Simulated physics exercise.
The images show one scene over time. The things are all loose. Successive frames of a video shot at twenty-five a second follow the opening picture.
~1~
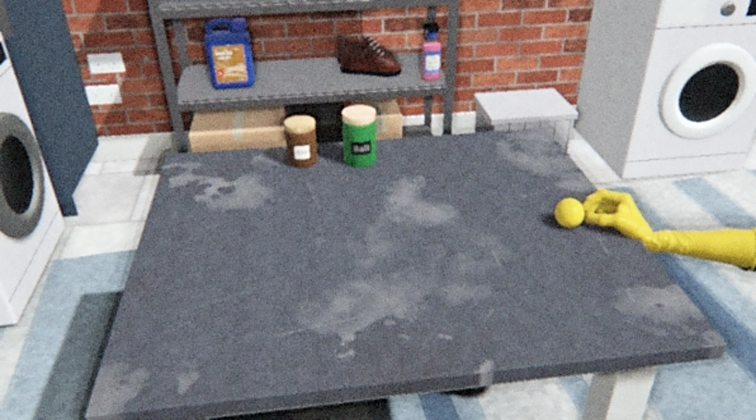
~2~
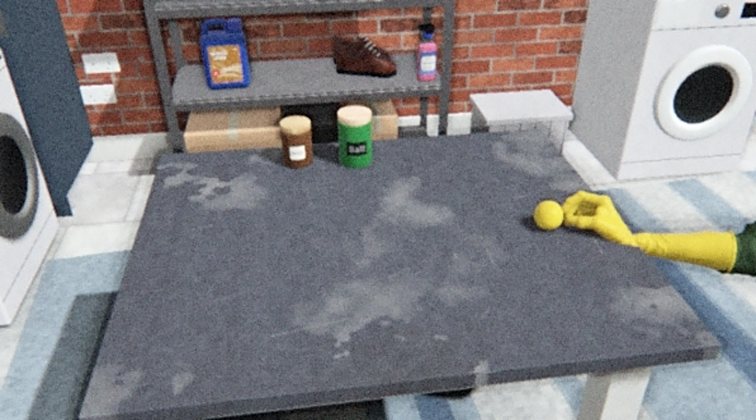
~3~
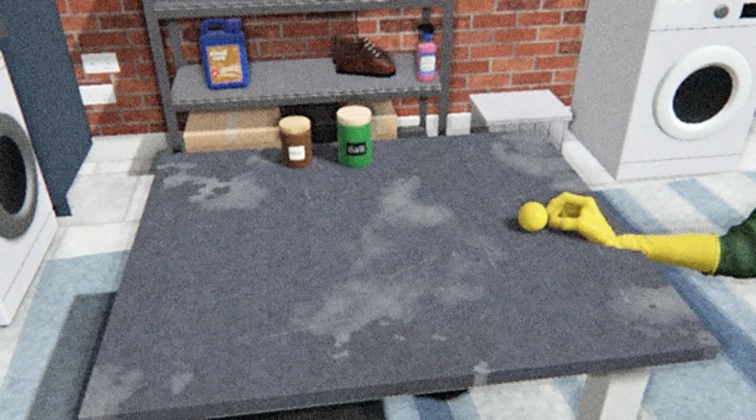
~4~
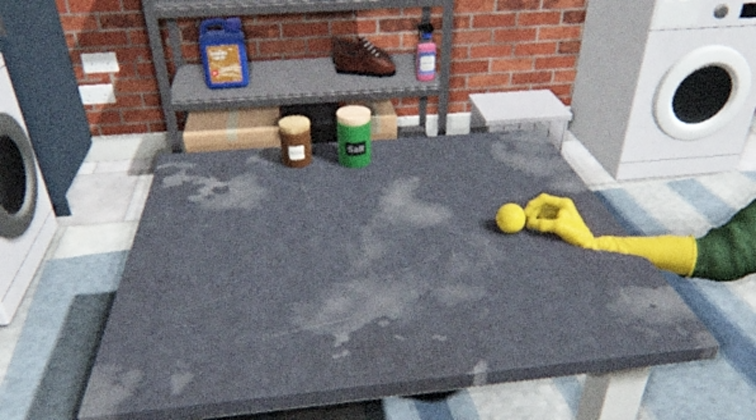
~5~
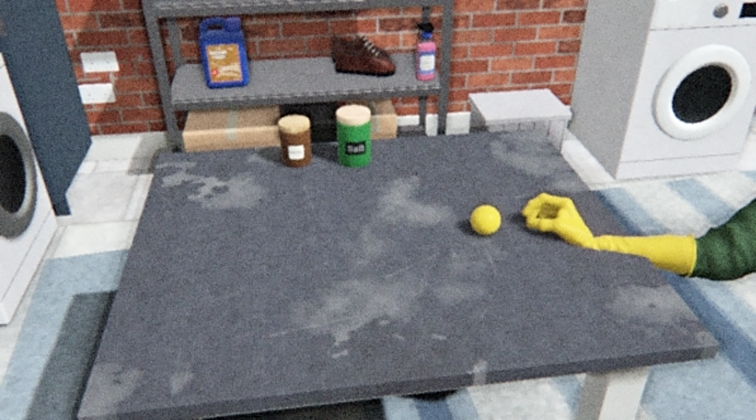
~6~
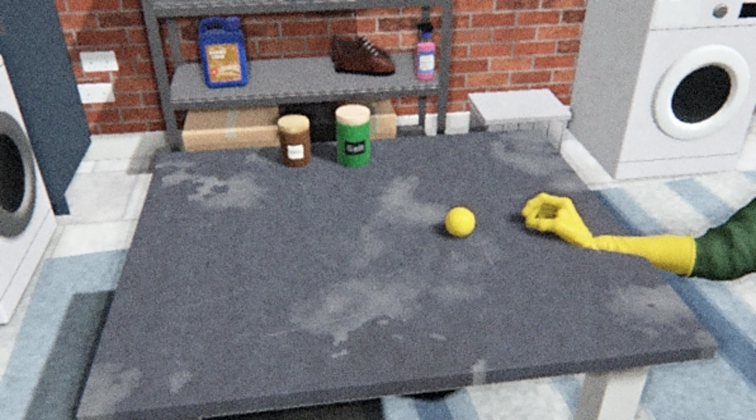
In a laundry room, a yellow-gloved hand moving a yellow lemon leftward across a dark worn table, then releasing it rolling left.
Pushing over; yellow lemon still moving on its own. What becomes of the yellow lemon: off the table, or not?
Makes it off.
Then, 0.20 s past the last view, yellow lemon displaced well along near (338, 232).
Then, 0.50 s past the last view, yellow lemon displaced well along near (162, 247).
Then, 0.70 s past the last view, yellow lemon now off the table.
Then, 1.00 s past the last view, things are still on the move.
Finally, off the table, yellow lemon.
